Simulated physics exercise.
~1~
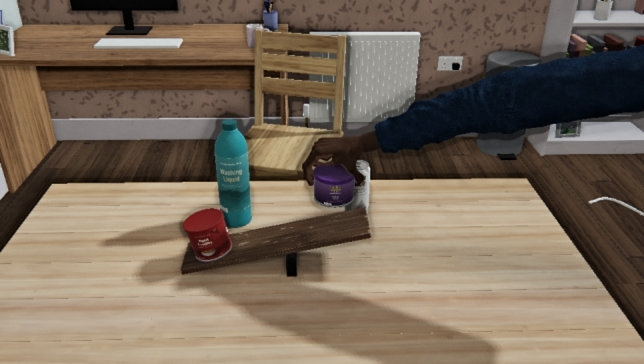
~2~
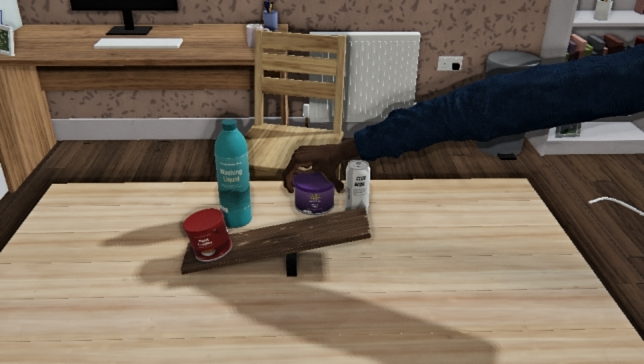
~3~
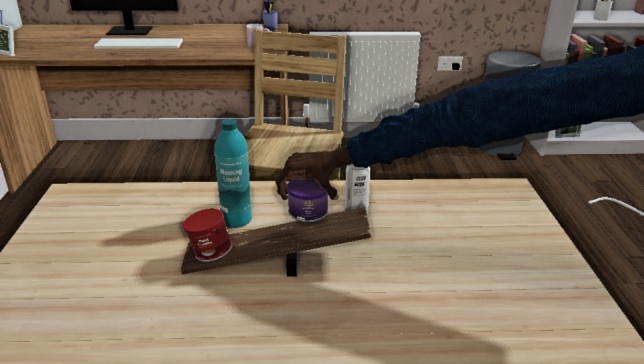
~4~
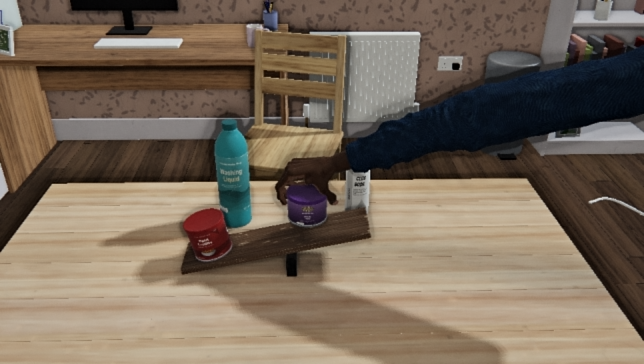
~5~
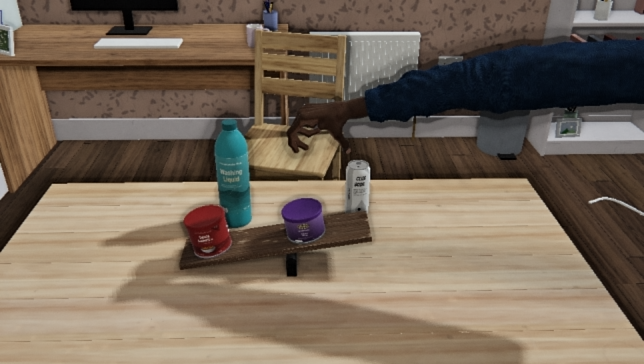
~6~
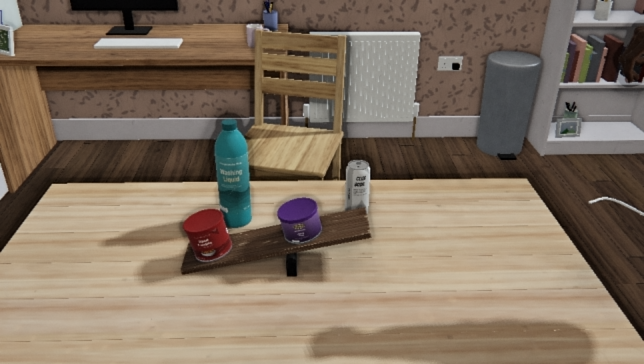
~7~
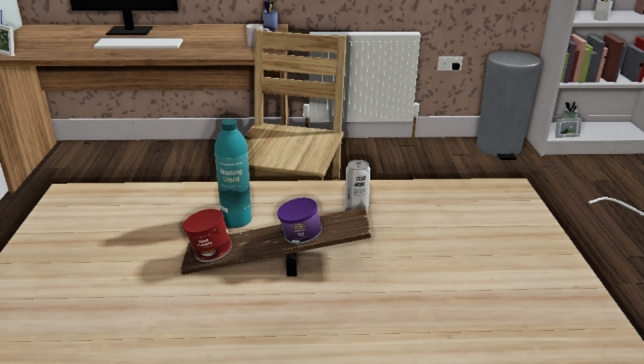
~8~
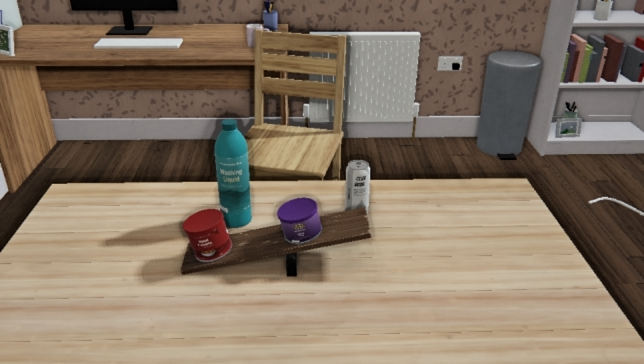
A dark-sleeved arm reaches in from the right over a pale wooden table, seen from the front and slightly above, in a room with a desk, a chair and a radiator behind. A brown plank rests on a small dark block, its left end low, with a red tub on that end and a turquoise bottle and a white can standing behind. The hand carries a purple tub leftward and lowers it towards the plank. It lets go and draws back out of view. The purple tub settles near the middle, tilted with the plank, which still leans down to the left.
